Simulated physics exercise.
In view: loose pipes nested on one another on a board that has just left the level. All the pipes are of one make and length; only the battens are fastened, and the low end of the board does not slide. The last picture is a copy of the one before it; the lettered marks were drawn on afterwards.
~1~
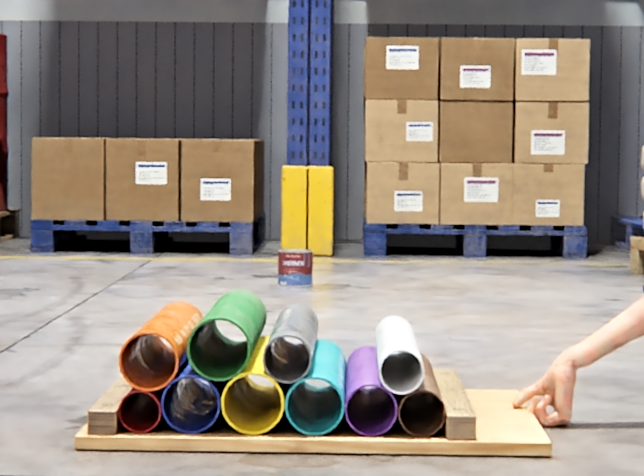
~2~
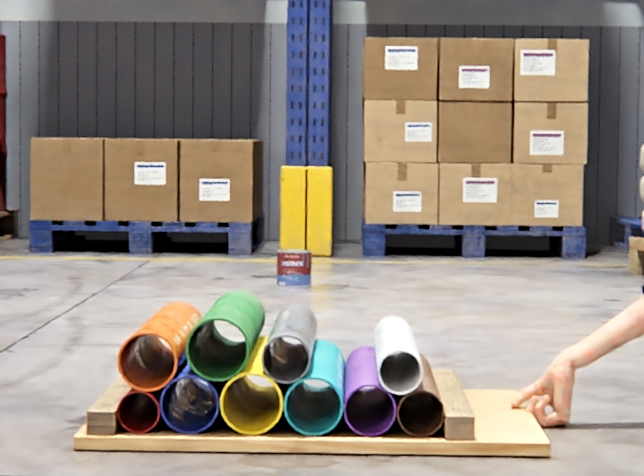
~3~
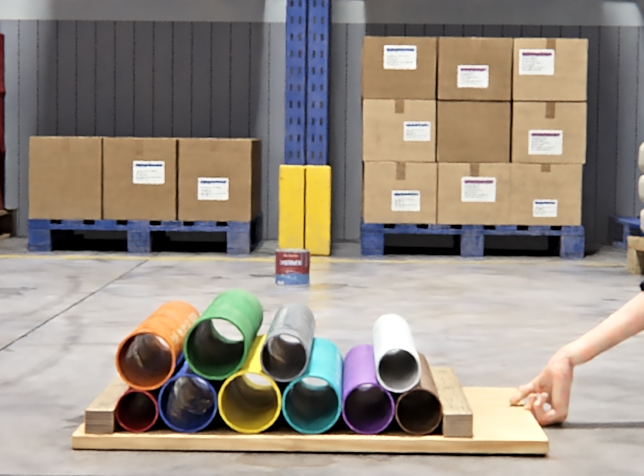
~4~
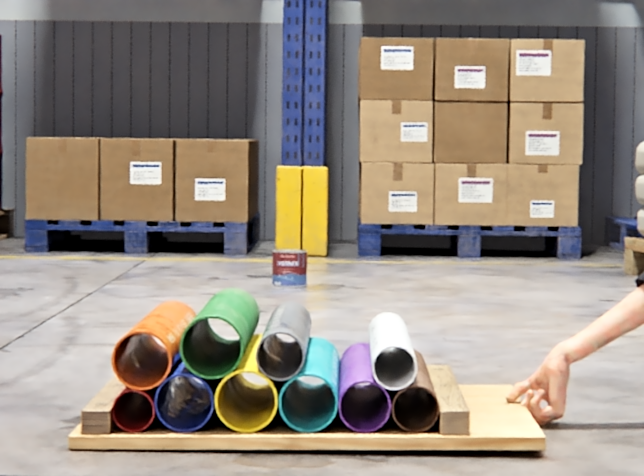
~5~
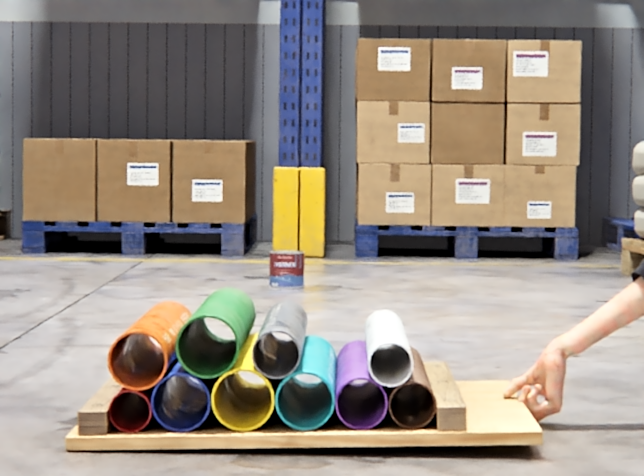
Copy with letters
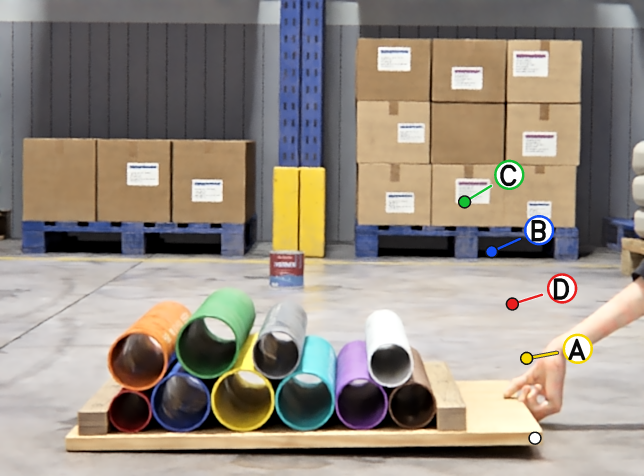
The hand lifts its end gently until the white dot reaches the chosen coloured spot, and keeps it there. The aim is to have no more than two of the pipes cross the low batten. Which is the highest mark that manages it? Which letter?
Stop at C.
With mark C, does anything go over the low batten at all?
Yes.
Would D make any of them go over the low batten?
Yes, at D.
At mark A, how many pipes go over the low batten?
The count is one.
On the marked copy, A at (527, 358); B at (491, 252); C at (465, 202); D at (512, 304); the white dot at (535, 438).
Taking C. A third of the way, board at 18°.
Two thirds of the way, board at 32°.
When it is over, board at 32°, two over the low batten (orange, green).
As for the rest, A one over the low batten (orange); B one over the low batten (orange); D one over the low batten (orange).
